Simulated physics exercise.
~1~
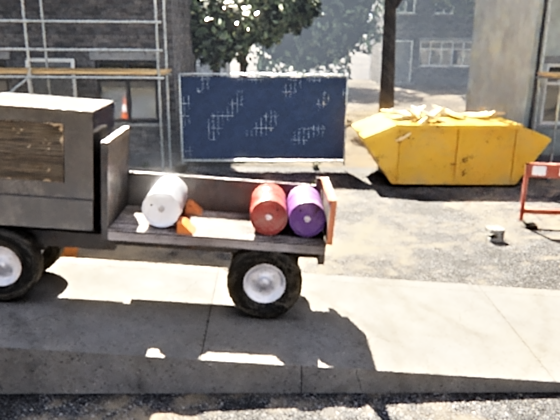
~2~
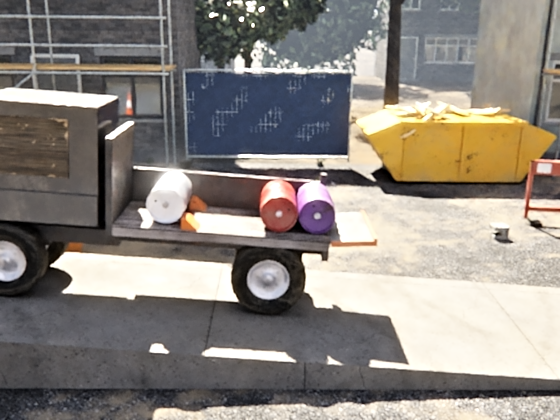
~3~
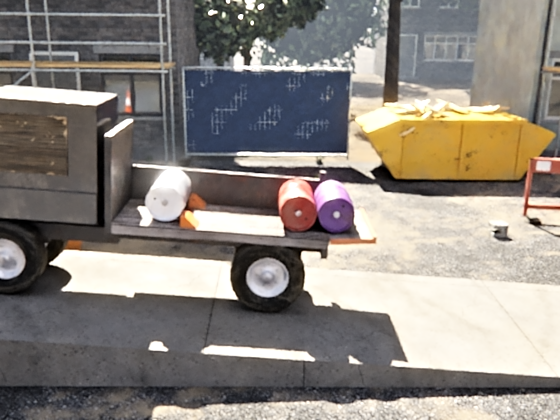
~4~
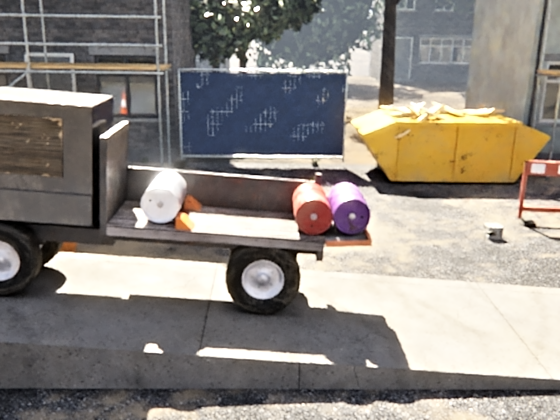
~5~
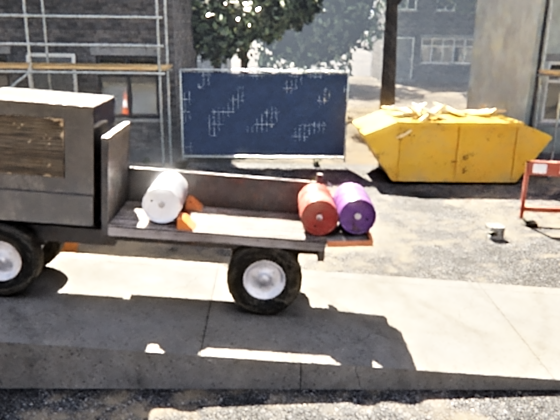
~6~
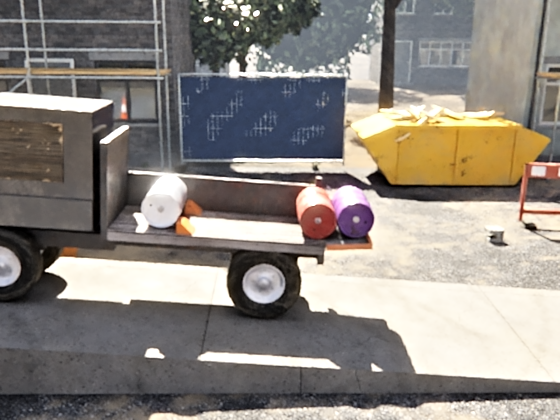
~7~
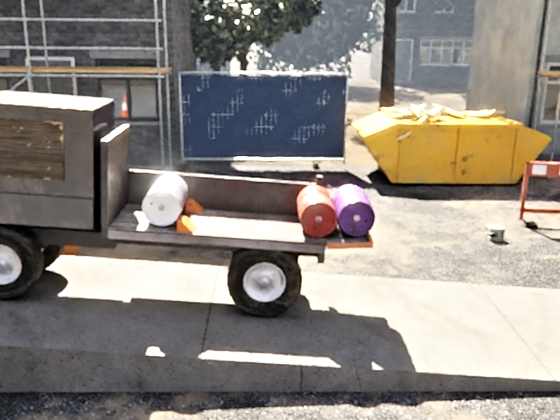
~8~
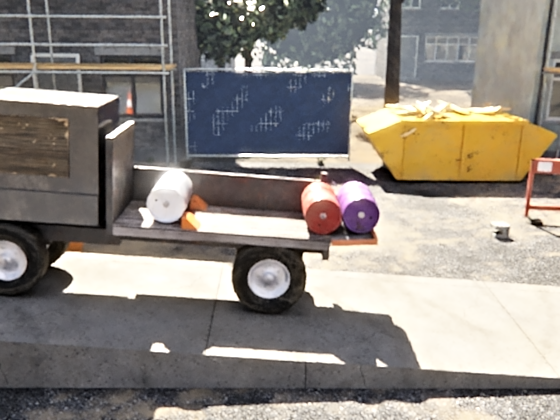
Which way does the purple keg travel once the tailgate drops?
It rolls to the right, off the bed and onto the lowered tailgate.
